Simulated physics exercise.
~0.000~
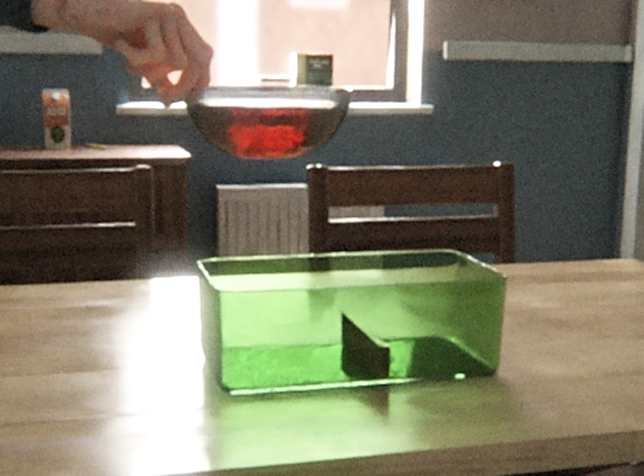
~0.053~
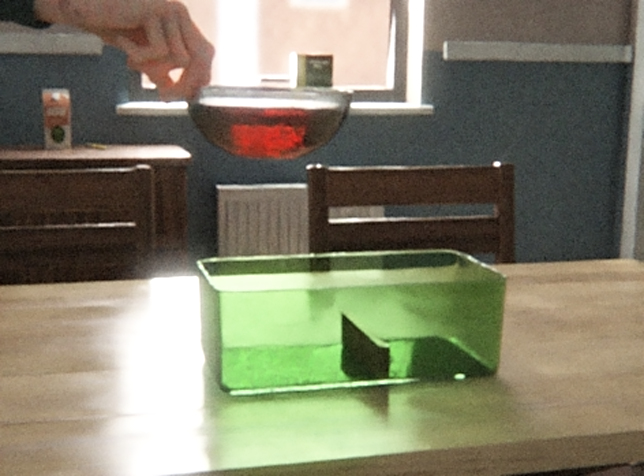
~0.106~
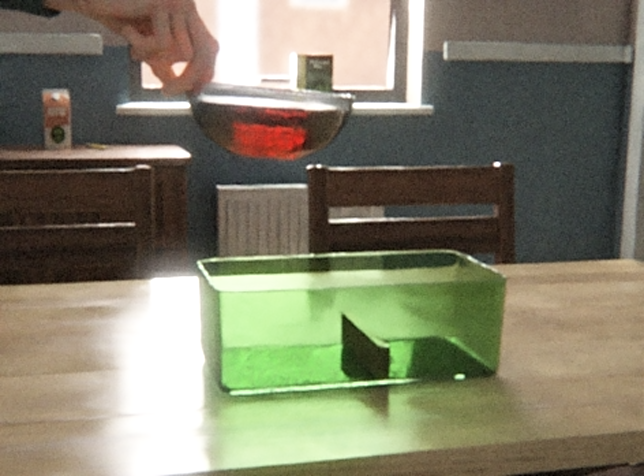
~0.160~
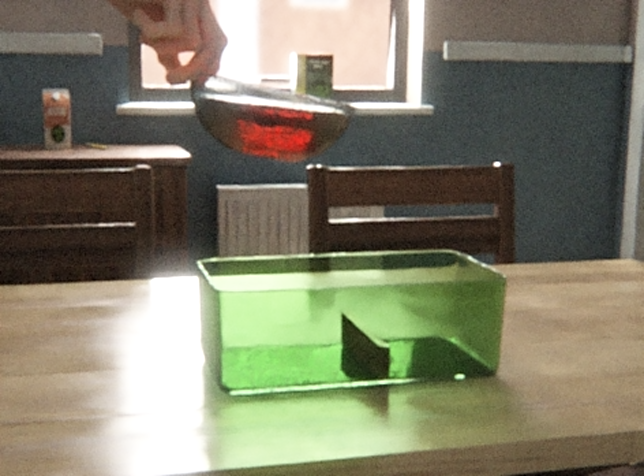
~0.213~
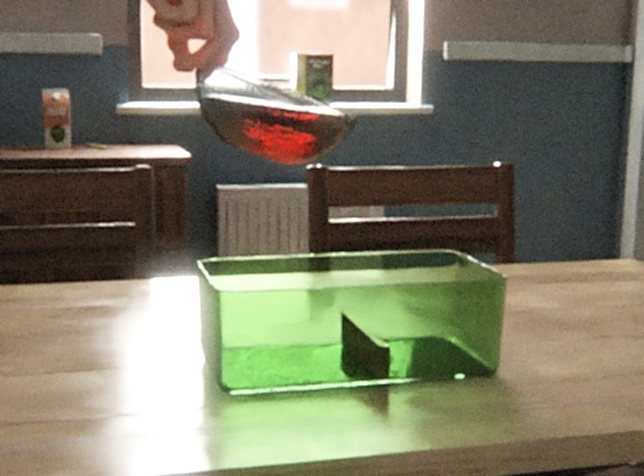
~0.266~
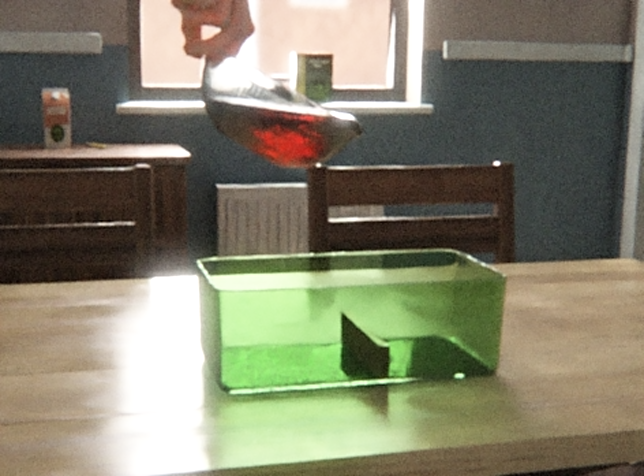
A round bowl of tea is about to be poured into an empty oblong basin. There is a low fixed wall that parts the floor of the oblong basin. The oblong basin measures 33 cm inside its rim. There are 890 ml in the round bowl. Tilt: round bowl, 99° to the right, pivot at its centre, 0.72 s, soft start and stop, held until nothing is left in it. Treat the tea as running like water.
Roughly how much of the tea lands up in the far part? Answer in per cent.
Around 64 %.
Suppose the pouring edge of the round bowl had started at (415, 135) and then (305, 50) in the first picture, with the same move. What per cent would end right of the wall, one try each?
75 then 40 %.
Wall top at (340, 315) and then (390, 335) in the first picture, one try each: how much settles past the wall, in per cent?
The first gives near 85 per cent and the second near 40 per cent.
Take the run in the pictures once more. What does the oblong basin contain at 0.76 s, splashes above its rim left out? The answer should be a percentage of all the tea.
About 88 %.
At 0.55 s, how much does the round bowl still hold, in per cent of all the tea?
Close to 12 percent of the liquid remains at that time.
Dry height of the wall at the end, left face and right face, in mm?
The left comes to roughly 28 mm and the right to roughly 12 mm.
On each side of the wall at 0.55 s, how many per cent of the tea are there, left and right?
I'd say some 0 in a hundred on the left and 42 on the right.
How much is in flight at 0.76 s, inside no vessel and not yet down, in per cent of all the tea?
Some 12 per cent.
Then, 0.55 s in, the tilt is 86° and 12 per cent is still to pour, 0 is left of the wall and 42 right of it.
Then, 0.76 s in, the tilt is 99° and 0 per cent is still to pour, 23 is left of the wall and 64 right of it.
Then, 0.98 s in, the tilt is 99° and 0 per cent is still to pour, 30 is left of the wall and 66 right of it.
Then, 1.22 s in, the tilt is 99° and 0 per cent is still to pour, 33 is left of the wall and 64 right of it.
Finally, 33 per cent lies left of the wall, 64 right of it and 3 outside.
